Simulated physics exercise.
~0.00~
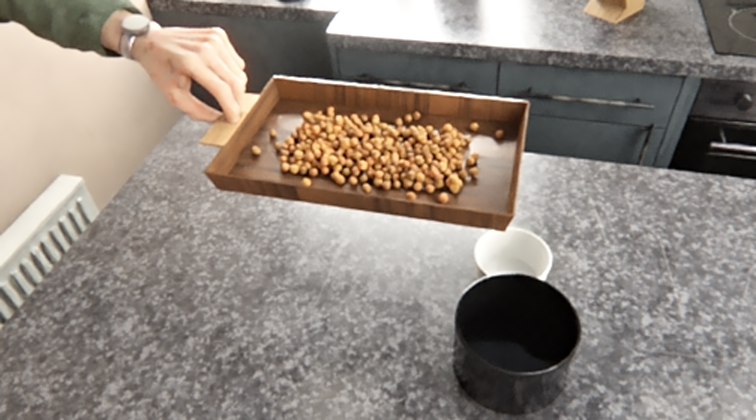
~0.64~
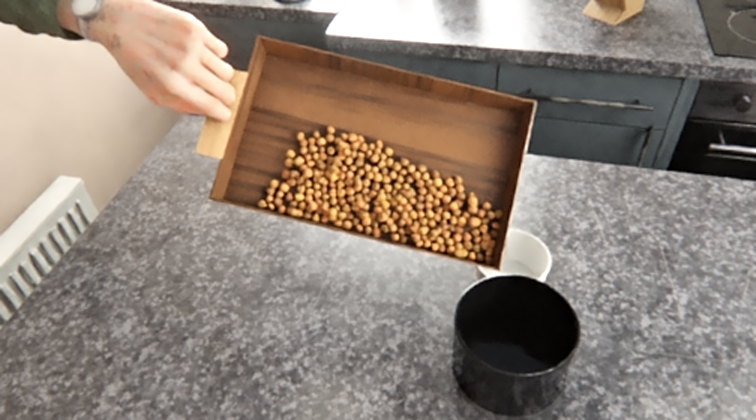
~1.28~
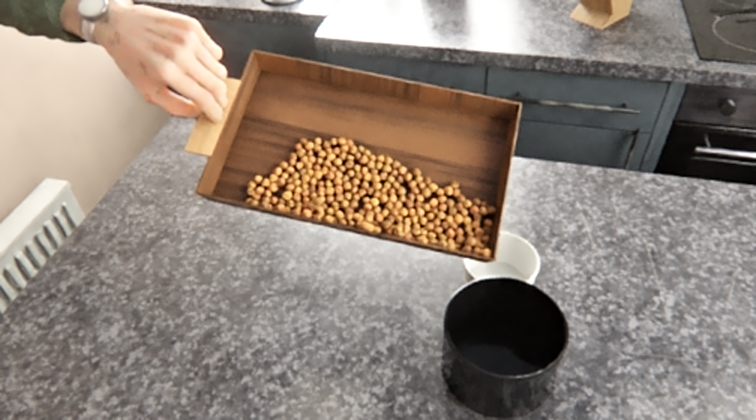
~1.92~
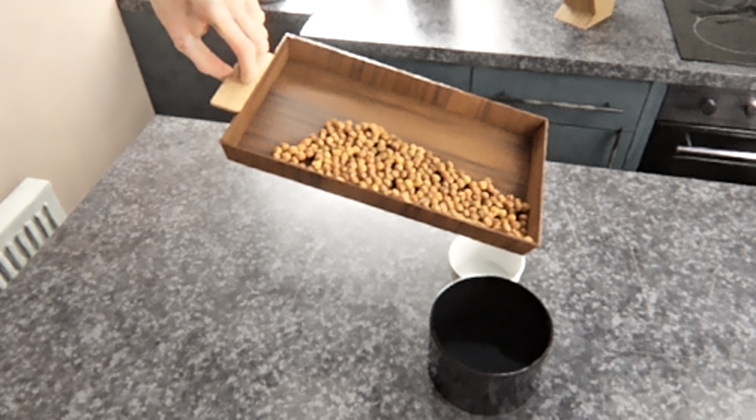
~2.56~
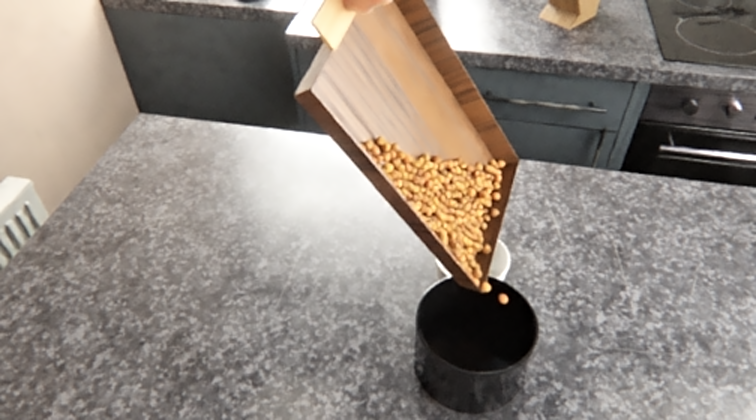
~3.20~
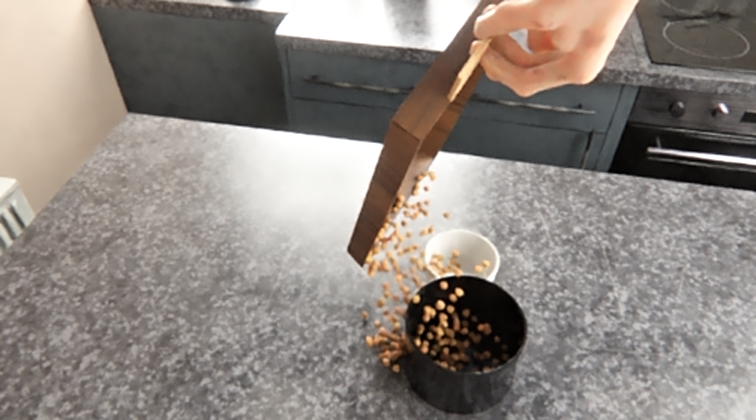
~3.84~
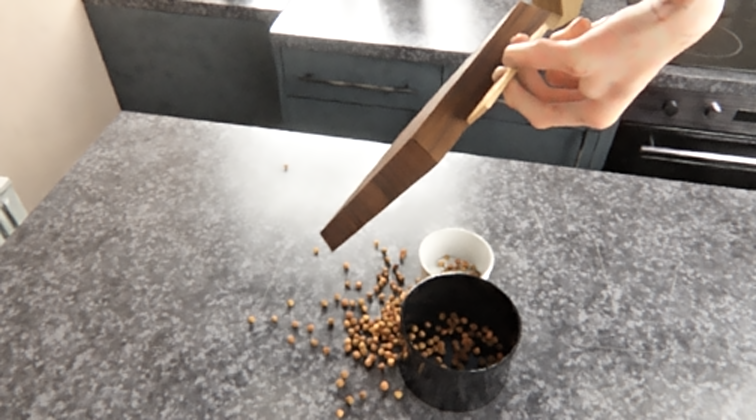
A hand tips a wooden tray, spilling chickpeas into a black pot, a white dish and mostly onto the counter.
